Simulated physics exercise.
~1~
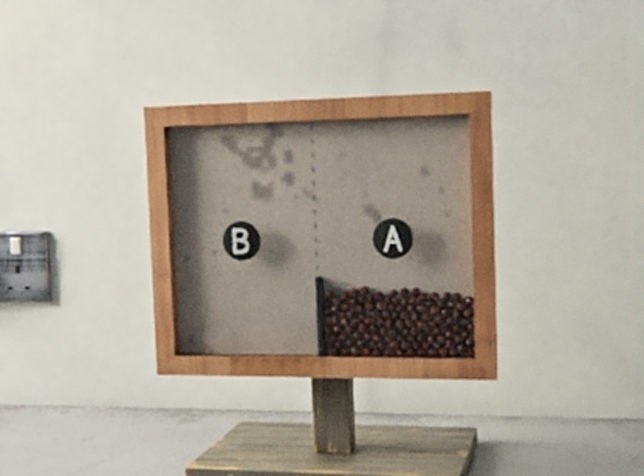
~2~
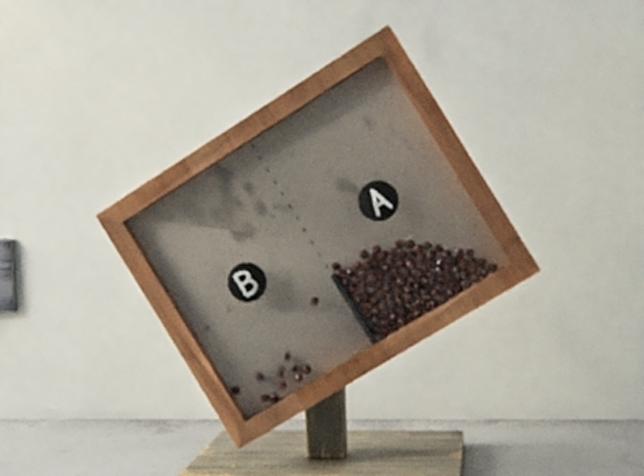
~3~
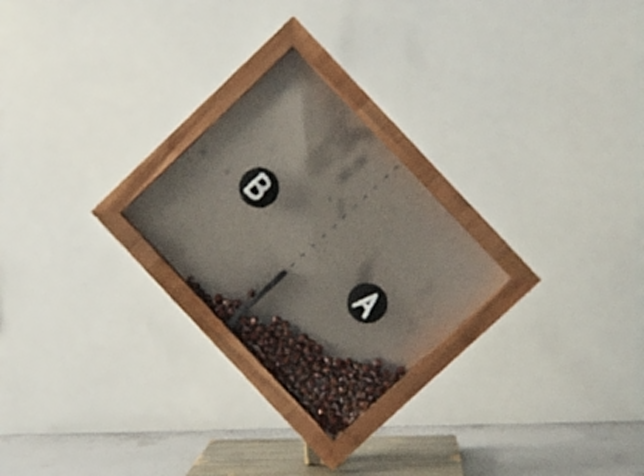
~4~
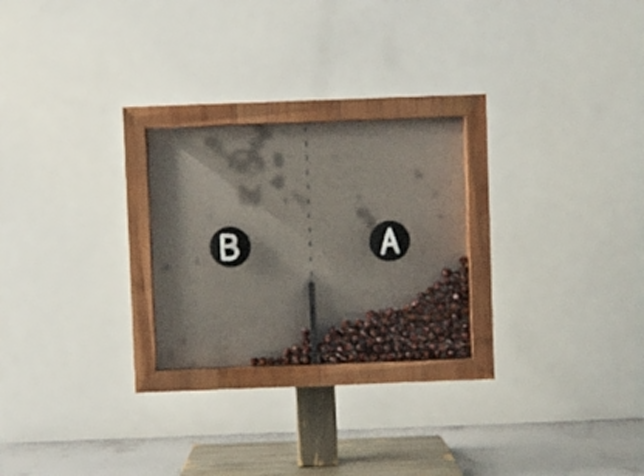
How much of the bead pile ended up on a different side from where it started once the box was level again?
Hardly any of it did. Nearly all the beads were still on side A, with just a few lying on side B beside the short divider.
